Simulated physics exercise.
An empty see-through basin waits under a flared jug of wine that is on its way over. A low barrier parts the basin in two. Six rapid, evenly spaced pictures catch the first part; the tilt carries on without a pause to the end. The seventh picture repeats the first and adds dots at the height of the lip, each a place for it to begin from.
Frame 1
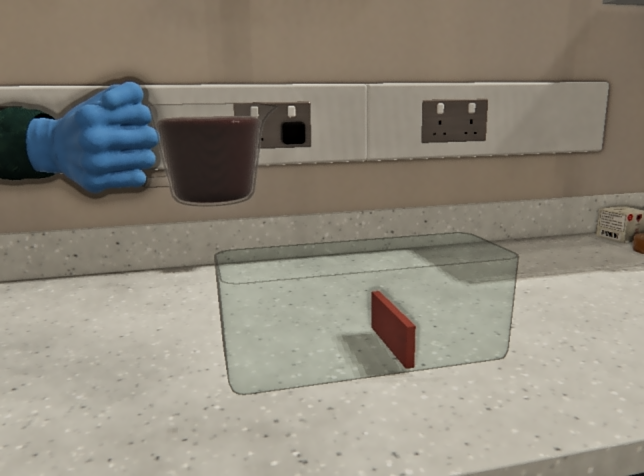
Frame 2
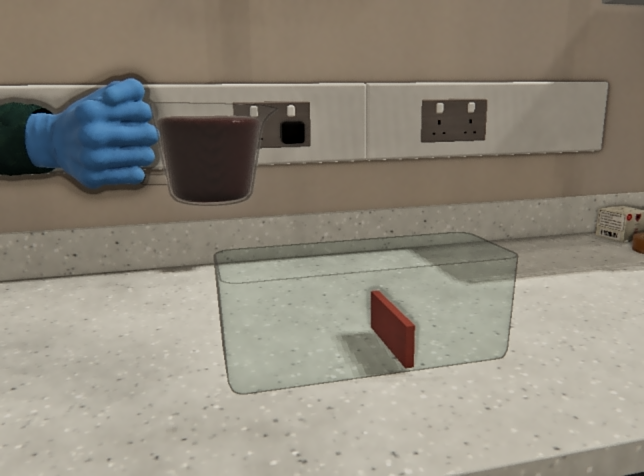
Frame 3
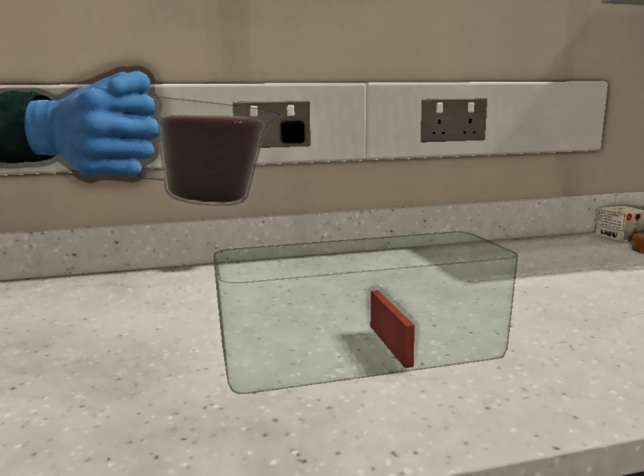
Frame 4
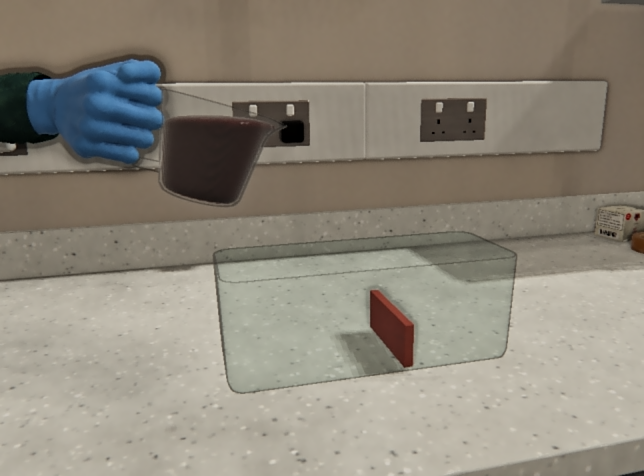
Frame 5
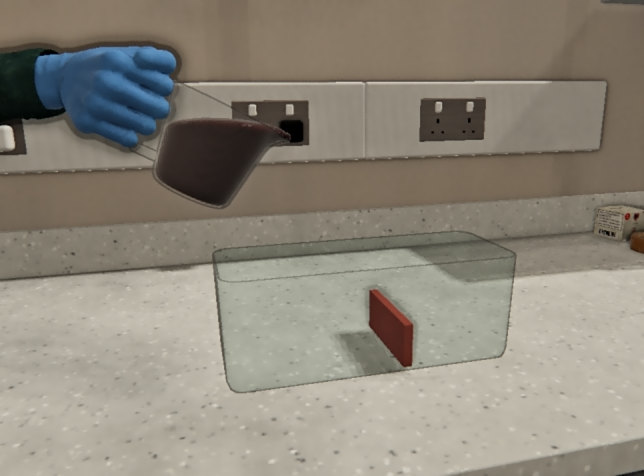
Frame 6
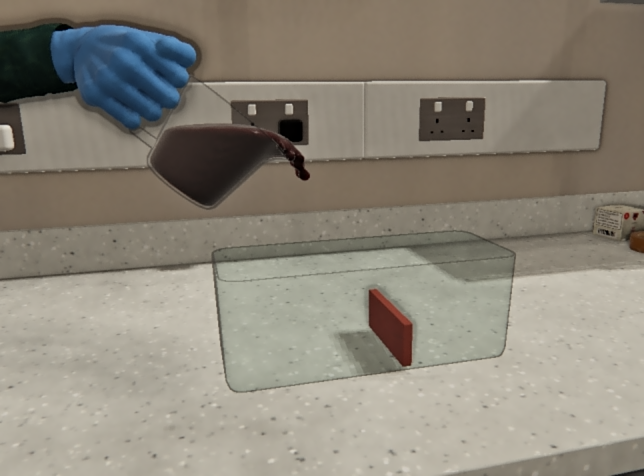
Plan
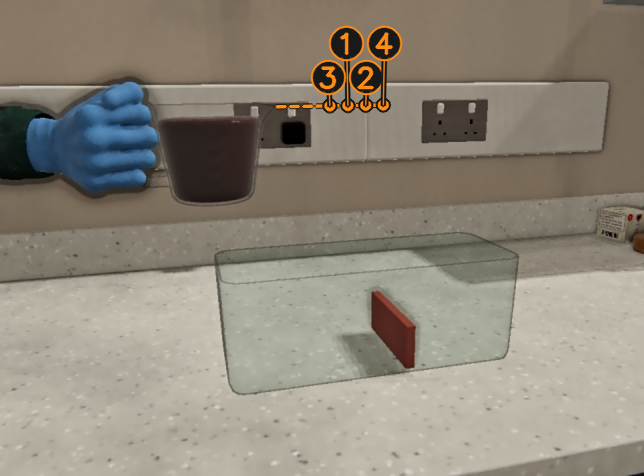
On a speckled kitchen counter stood a clear, empty basin with a low red barrier inside, while above it a blue-gloved hand held a jug and gradually tilted it rightward until dark wine slipped over its lip.
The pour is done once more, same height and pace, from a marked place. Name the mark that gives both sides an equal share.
The best dot is 1.
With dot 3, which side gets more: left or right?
More ends on the left.
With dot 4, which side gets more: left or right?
More ends on the right.
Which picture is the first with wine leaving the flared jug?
Picture 5.
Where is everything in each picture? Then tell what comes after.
The first frame shows upright, lip at (277, 106); basin from (229, 392) to (505, 354); top of the wall at (392, 307); nothing has left yet.
The second frame shows upright, lip at (278, 108); nothing has left yet.
The third frame shows tipped about 7°, lip at (281, 115); nothing has left yet.
The fourth frame shows tipped about 16°, lip at (285, 126); nothing has left yet.
The fifth frame shows tipped about 28°, lip at (288, 141); wine is over the lip, down to (288, 141).
The sixth frame shows tipped about 41°, lip at (287, 158); wine is over the lip, down to (303, 177).
In orange, 1 at (347, 105); 2 at (365, 105); 3 at (329, 105); 4 at (383, 105).
For dot 1, about 55 % ends left of the wall and 45 % right of it.
For dot 2, about 24 % ends left of the wall and 75 % right of it.
For dot 3, about 82 % ends left of the wall and 16 % right of it.
For dot 4, about 7 % ends left of the wall and 92 % right of it.
